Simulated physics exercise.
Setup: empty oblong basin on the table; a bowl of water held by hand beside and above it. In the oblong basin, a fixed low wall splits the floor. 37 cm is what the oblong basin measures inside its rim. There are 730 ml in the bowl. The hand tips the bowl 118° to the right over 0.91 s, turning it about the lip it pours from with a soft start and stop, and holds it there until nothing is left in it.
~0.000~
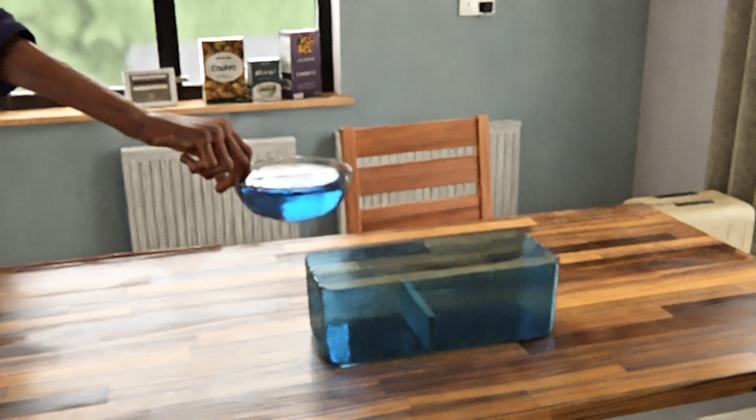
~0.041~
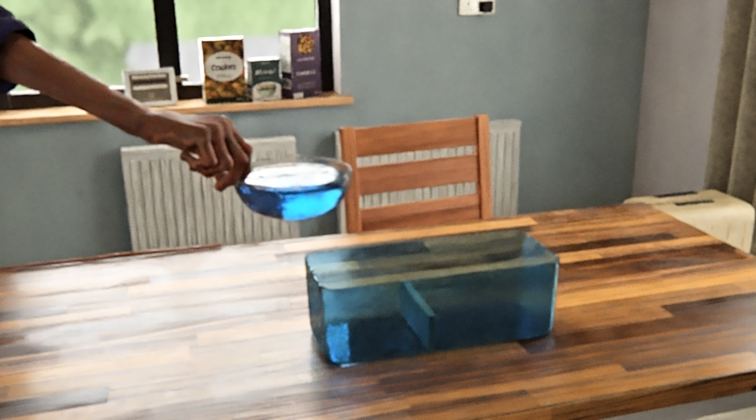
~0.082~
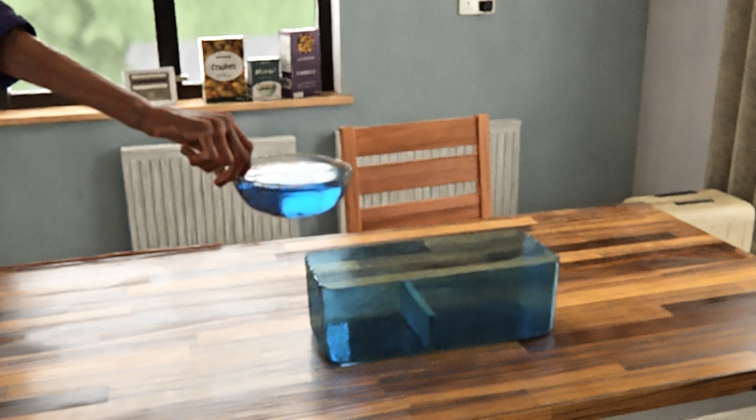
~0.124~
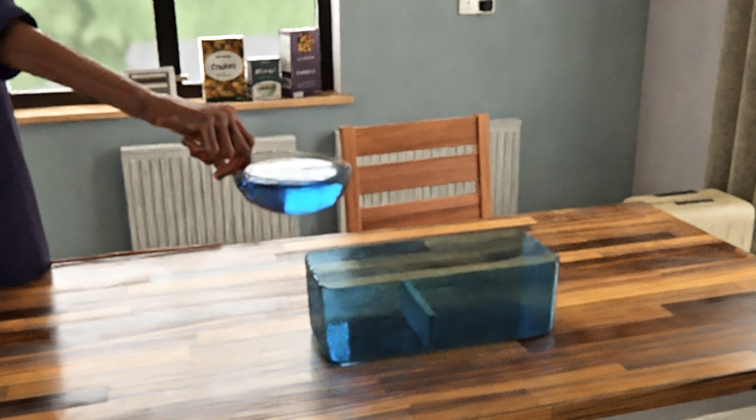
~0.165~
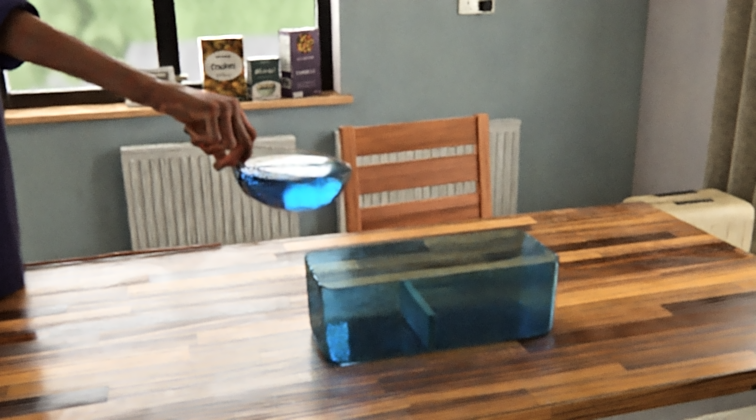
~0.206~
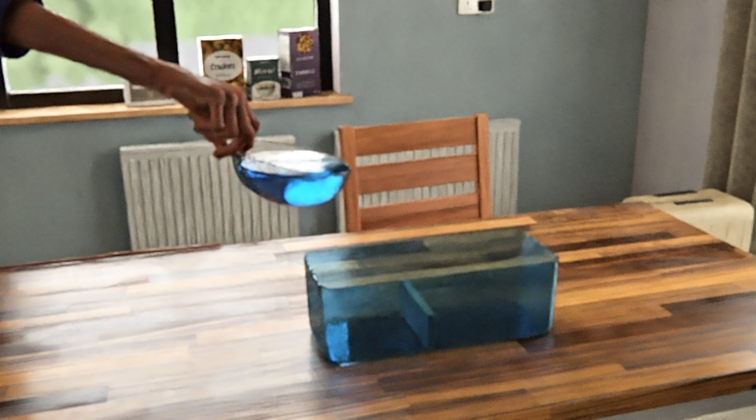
A hand holds a bowl of blue water above an oblong basin and slowly tilts it rightward.
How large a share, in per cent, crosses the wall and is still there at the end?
A share of about 80 per cent.
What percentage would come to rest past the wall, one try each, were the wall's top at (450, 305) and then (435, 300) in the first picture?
25 per cent first, 60 per cent second.
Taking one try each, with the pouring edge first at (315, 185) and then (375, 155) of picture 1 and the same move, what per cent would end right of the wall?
I'd expect close to 15 per cent and then close to 90 per cent.
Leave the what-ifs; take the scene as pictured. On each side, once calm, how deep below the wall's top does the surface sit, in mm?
Roughly 52 mm on the left side and roughly 36 mm on the right.
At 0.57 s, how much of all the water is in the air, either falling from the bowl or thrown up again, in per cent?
My guess is roughly 62 %.
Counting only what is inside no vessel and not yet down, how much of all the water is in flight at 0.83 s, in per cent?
Around 3 percent of the liquid.
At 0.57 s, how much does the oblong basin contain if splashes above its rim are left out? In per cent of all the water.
I'd put it near 14 percent.
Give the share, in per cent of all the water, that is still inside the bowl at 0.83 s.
About 0 per cent.
After 0.57 s the tilt is 81° and 22 per cent is still to pour, 9 is left of the wall and 6 right of it.
After 0.83 s the tilt is 116° and 0 per cent is still to pour, 16 is left of the wall and 81 right of it.
After 1.11 s the tilt is 118° and 0 per cent is still to pour, 18 is left of the wall and 80 right of it.
After 1.41 s the tilt is 118° and 0 per cent is still to pour, 18 is left of the wall and 80 right of it.
In the end 18 per cent lies left of the wall, 80 right of it and 1 outside.
